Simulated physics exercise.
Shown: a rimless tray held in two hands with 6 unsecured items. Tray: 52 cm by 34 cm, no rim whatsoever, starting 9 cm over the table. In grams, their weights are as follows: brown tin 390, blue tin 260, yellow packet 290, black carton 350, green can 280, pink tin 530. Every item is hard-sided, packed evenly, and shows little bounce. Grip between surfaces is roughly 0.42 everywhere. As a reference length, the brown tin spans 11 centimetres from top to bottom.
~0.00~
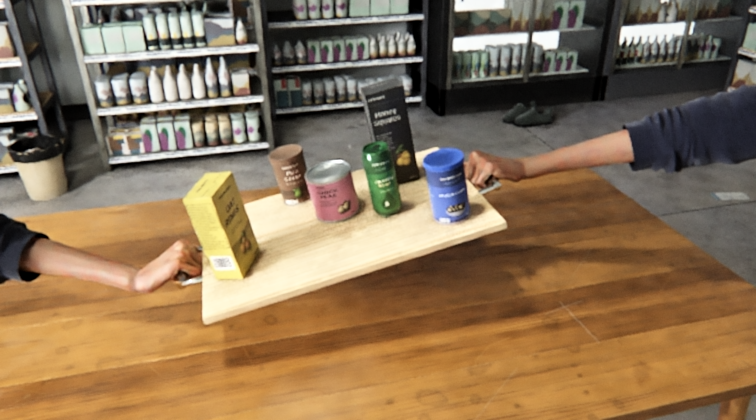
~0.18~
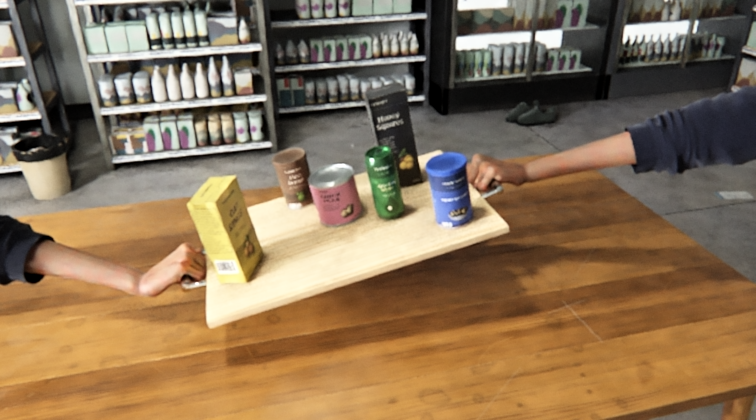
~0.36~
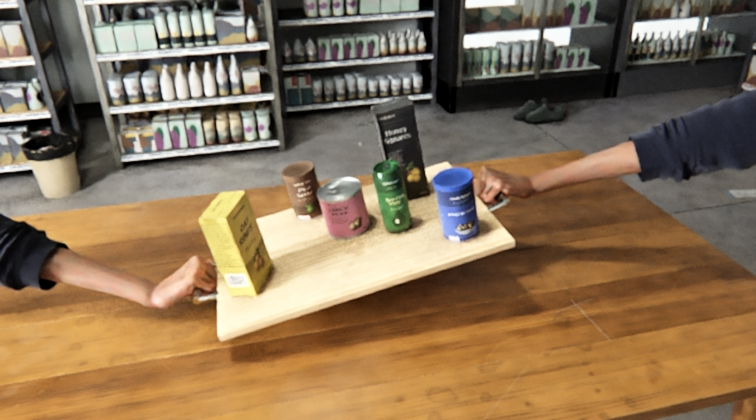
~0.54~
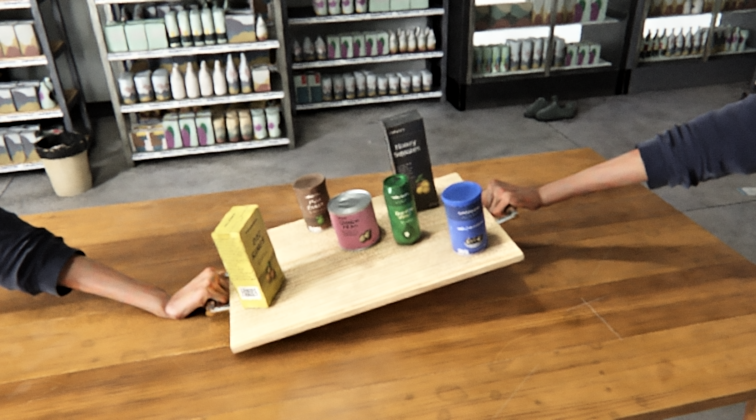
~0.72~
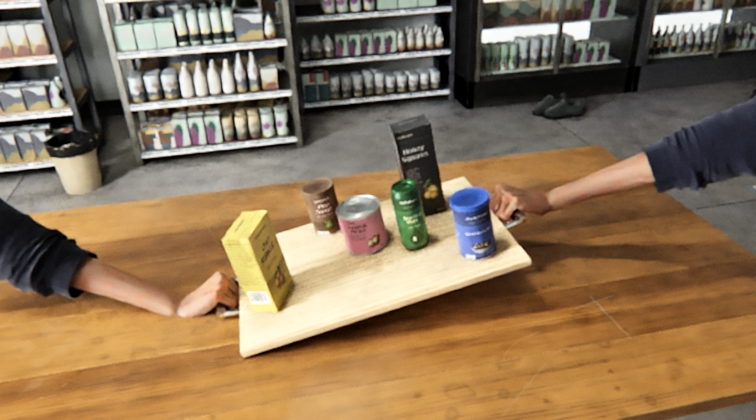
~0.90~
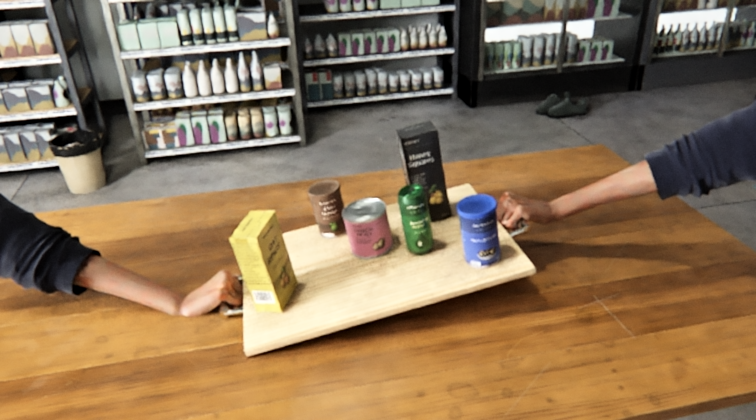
Two hands lower a tilted, rimless wooden tray toward a wooden table in a shop with stocked shelves behind, seen from slightly above. On it stand a yellow packet at left, brown and pink tins, a green can, a tall black carton behind and a blue tin at right. The left edge sinks onto the table, then the raised right side lowers slightly, the items staying upright on the board.
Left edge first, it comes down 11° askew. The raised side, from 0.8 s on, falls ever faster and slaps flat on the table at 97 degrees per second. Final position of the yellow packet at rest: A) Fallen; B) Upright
The answer is B.
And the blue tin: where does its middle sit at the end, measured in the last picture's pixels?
About (486, 262).
Around 1.10 s, tray flat on the table; black carton tipped 9° against what carries it.
Around 1.50 s, tray flat on the table; black carton tipped 53° against what carries it.
Finally (2.1 s), off the tray and tipped over, black carton; the other 5 still in place (within 5 cm). In the last view, yellow packet near (275, 265).
